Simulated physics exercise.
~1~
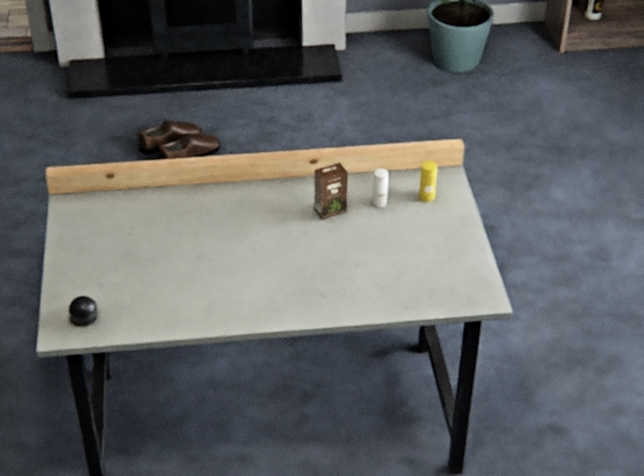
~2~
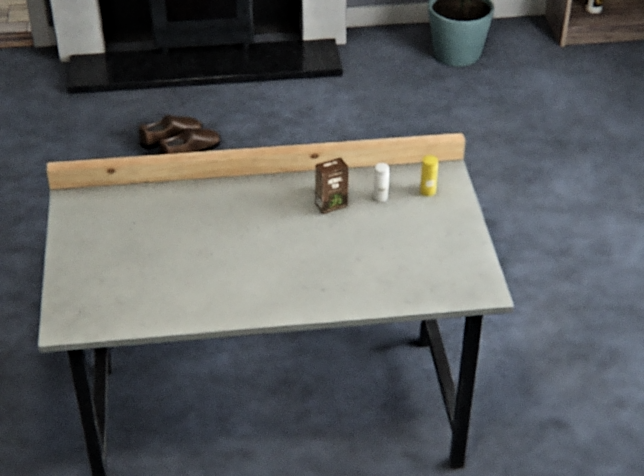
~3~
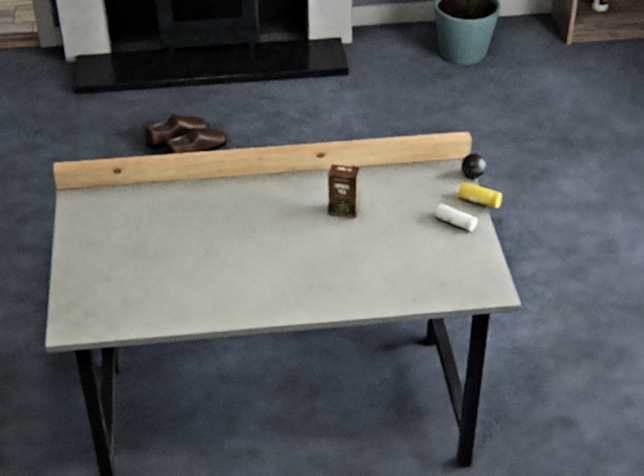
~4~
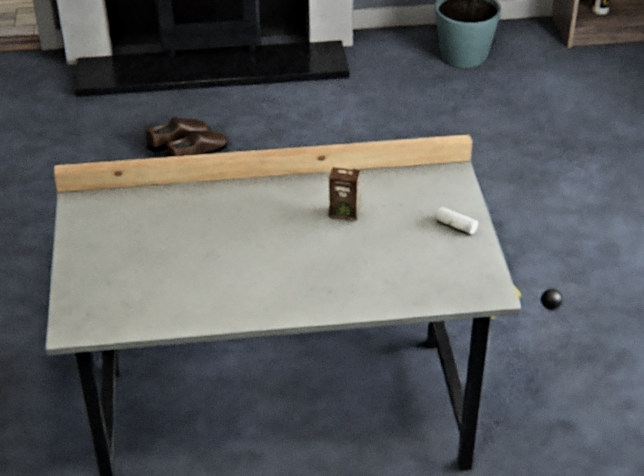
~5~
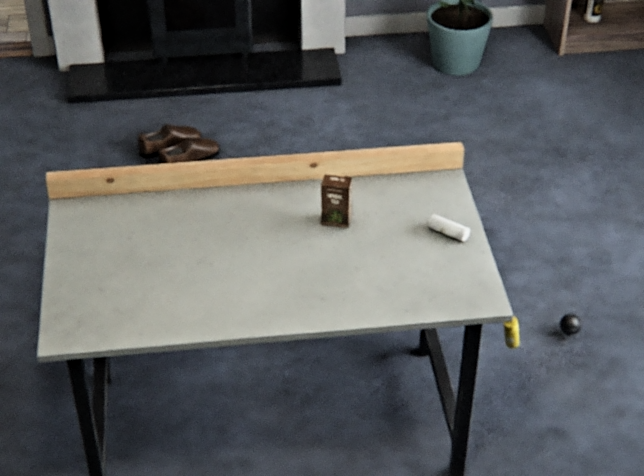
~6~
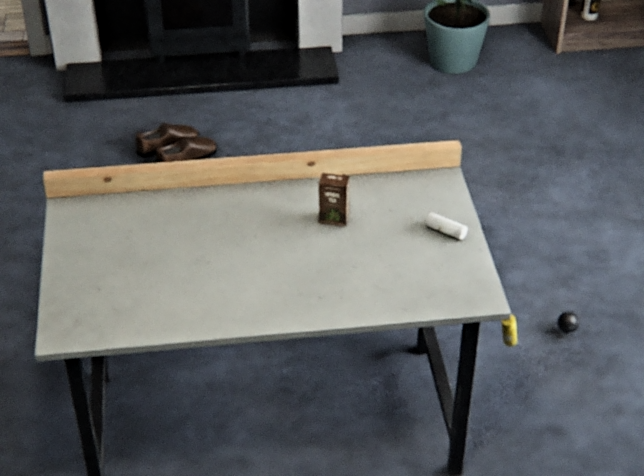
The video shows a black ball, a brown carton and white and yellow shakers on a grey table. The carton shifts slightly and both shakers topple as the ball reaches the right end, then leaves the table; the yellow shaker ends at the front right corner, the white one lying on top.
